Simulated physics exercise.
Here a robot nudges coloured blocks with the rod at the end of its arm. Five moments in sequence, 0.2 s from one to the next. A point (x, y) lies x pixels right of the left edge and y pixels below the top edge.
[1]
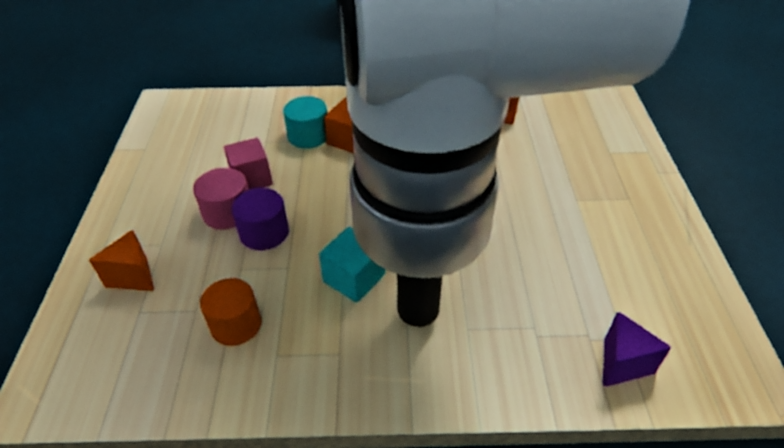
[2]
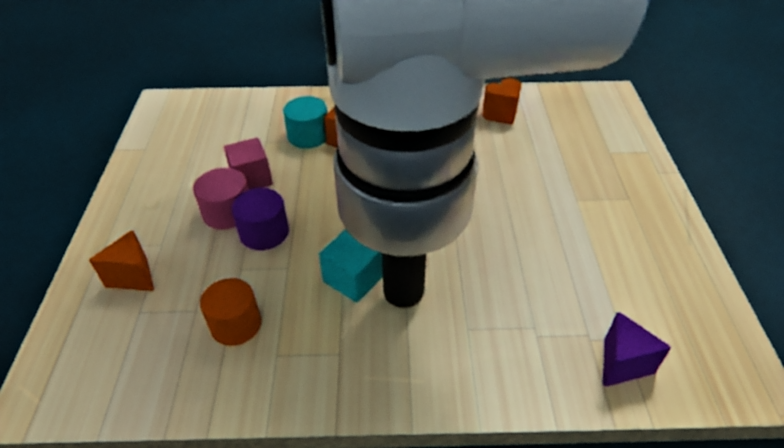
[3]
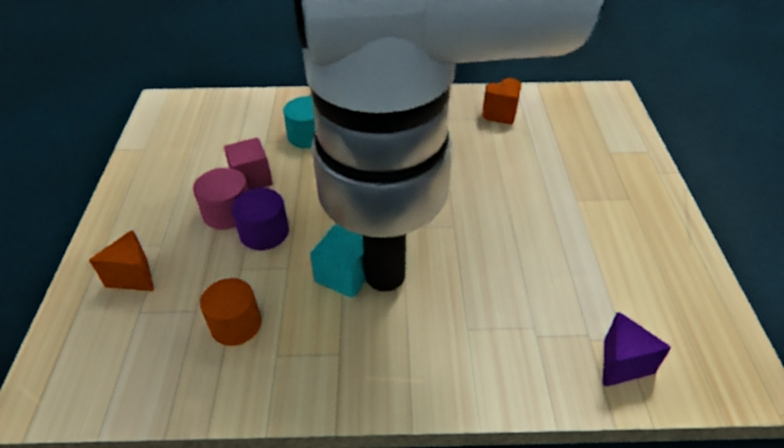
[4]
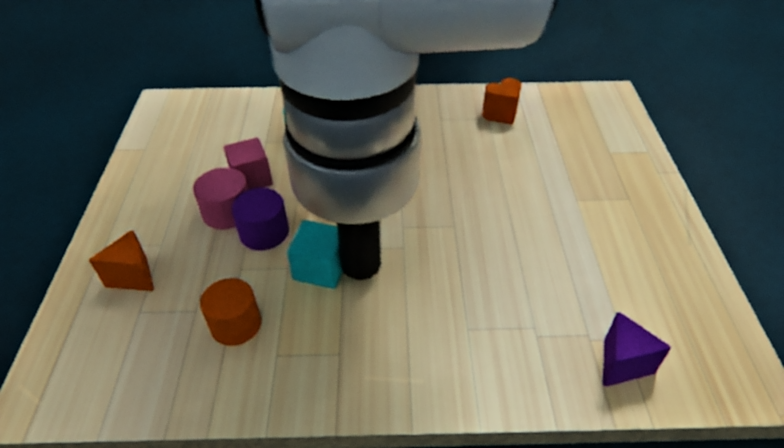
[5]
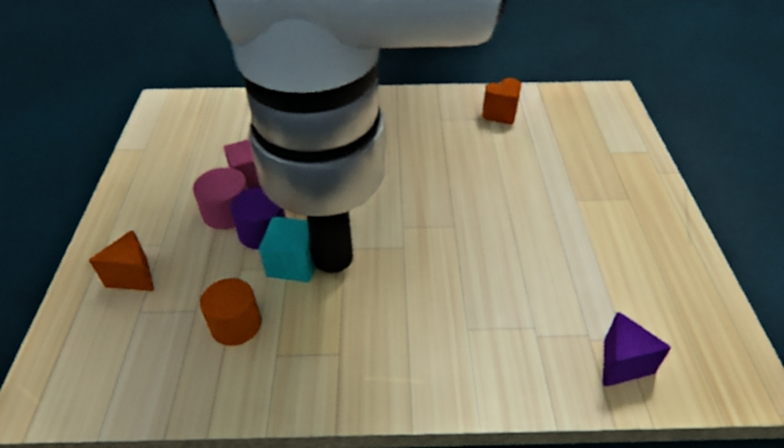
A robot arm's black rod moves left and pushes the turquoise block toward the purple cylinder.
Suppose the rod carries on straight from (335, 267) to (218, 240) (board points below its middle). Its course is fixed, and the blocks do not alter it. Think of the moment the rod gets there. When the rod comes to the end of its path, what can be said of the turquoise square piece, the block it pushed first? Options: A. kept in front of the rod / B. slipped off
That would be B.
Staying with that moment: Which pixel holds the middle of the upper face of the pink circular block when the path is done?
My prediction: (188, 156).
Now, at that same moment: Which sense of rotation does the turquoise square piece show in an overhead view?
Its spin: Anticlockwise.
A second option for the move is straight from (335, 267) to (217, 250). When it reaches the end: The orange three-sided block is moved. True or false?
It is false.
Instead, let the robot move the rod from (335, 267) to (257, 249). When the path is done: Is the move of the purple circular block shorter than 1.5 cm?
Going by the path, no.
The first path, step by step. One third of the way, rod (291, 248); pink circular block (205, 175); purple circular block (228, 202); turquoise square piece (243, 235), turned 30° anticlockwise.
Two thirds of the way, rod (253, 239); pink circular block (201, 170); purple circular block (219, 200); turquoise square piece (209, 246), turned 35° anticlockwise.
At the end, rod (215, 231); pink circular block (188, 156); orange circular block unmoved; purple circular block (187, 189); turquoise square piece (195, 247), turned 70° anticlockwise.
